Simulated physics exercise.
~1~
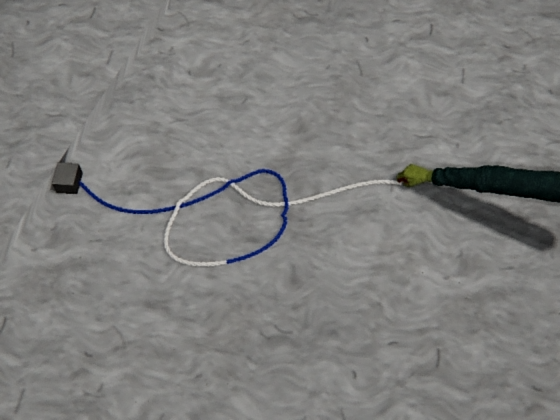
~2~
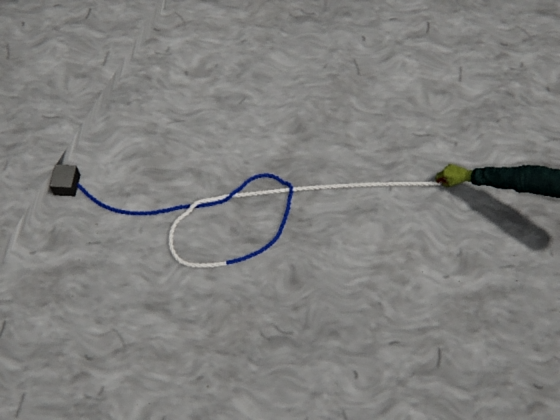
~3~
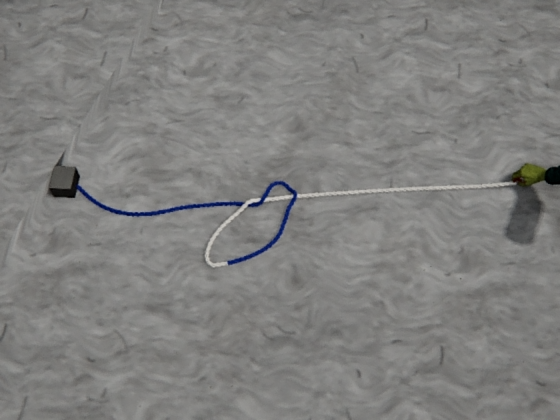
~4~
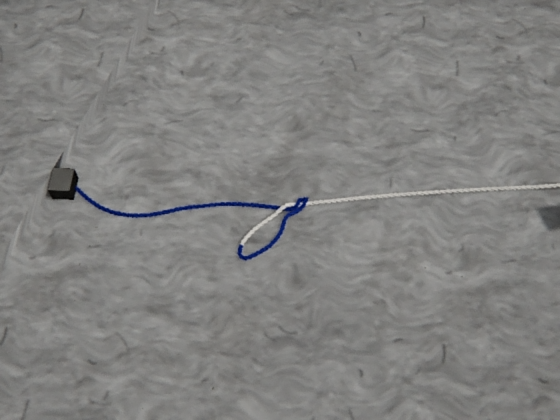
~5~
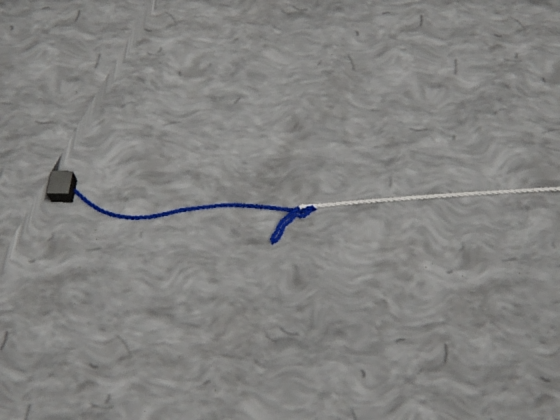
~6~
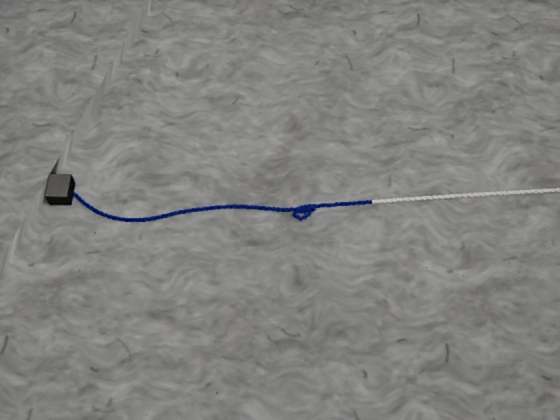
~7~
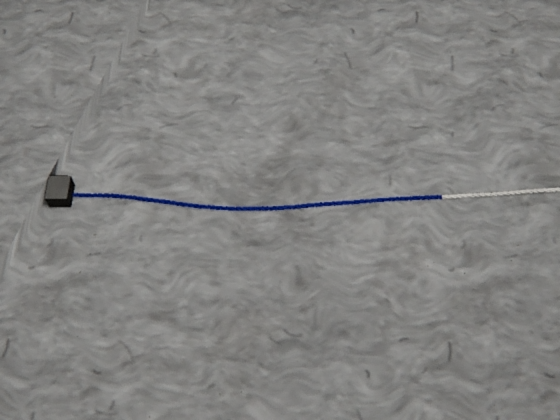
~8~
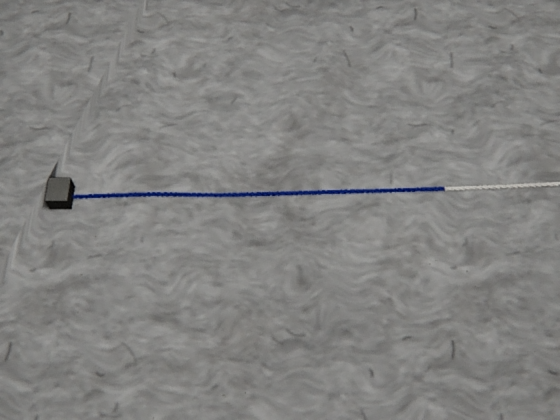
A rope, blue on the left and white on the right, lies in loose loops on a grey, streaky floor seen from above at an angle. Its left end is fixed to a small dark block, while a yellow-green gripper on a dark green arm holds the white end at the right. The gripper draws that end rightward and passes out of view. The loops shrink to a narrow teardrop, then to a small blue twist, which opens out completely. Finally the rope stretches straight across the floor, with no knot left in it.
